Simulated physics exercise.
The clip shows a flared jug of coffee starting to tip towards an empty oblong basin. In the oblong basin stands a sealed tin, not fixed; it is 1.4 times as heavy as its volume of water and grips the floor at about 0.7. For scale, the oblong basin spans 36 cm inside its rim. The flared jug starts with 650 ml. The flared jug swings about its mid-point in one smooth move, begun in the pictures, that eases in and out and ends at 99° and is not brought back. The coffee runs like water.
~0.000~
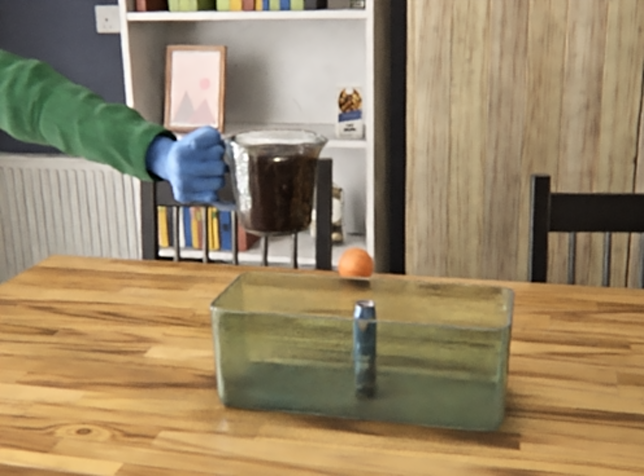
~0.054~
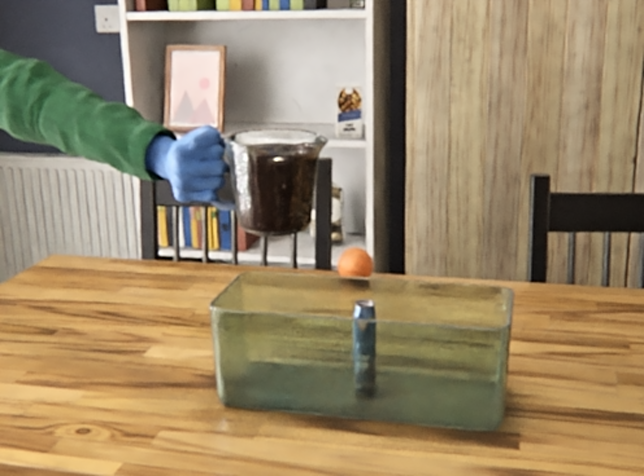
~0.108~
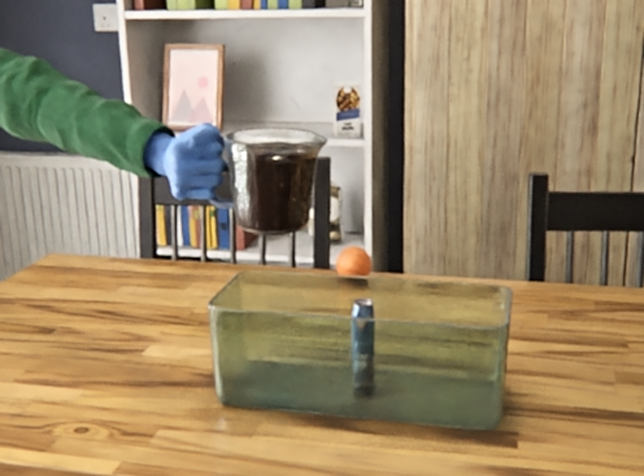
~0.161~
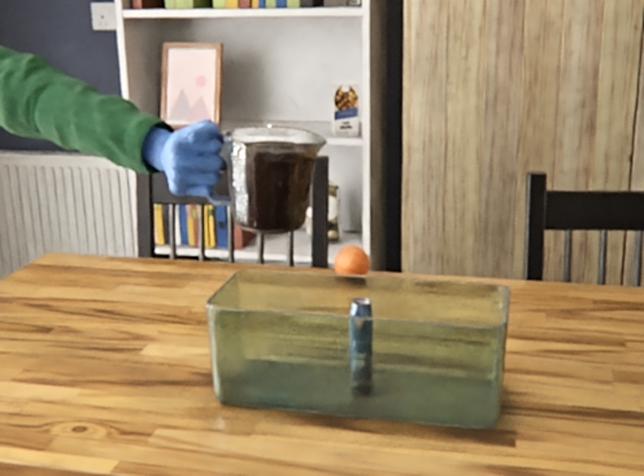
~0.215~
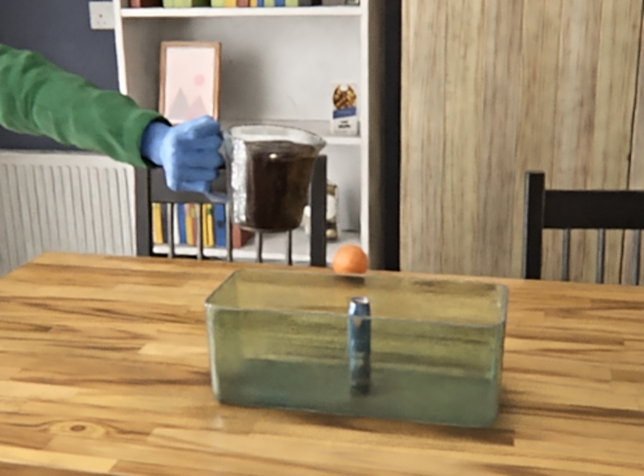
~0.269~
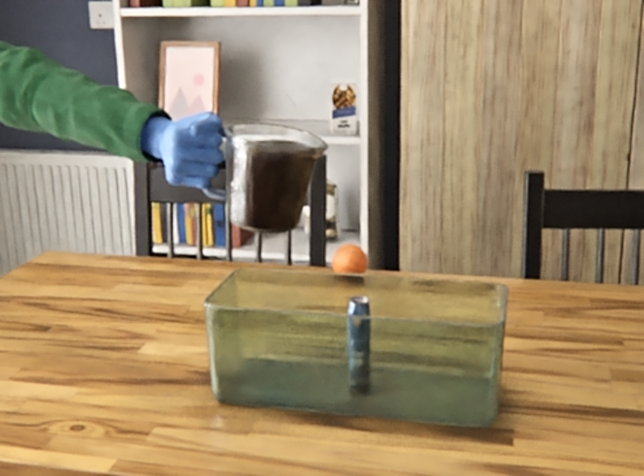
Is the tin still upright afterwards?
The tin remains upright.
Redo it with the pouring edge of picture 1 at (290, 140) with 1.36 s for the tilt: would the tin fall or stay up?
Then it goes over.
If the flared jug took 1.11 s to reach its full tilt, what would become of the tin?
Then it remains upright.
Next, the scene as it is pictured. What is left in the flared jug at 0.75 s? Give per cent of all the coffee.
Some 80 per cent.
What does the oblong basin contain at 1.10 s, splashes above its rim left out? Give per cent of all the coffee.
Near 54 in a hundred.
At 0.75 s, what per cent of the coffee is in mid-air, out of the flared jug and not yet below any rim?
Some 16 per cent.
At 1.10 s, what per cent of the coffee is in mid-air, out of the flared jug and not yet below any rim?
Near 18 in a hundred.
By 0.75 s the tilt is 57° and 79 per cent is still to pour; the tin stands where it began.
By 1.10 s the tilt is 90° and 27 per cent is still to pour; the tin stands where it began.
By 1.46 s the tilt is 99° and 2 per cent is still to pour; the tin stands where it began.
By 1.86 s the tilt is 99° and 0 per cent is still to pour; the tin stands where it began.
At rest the tin stands where it began.
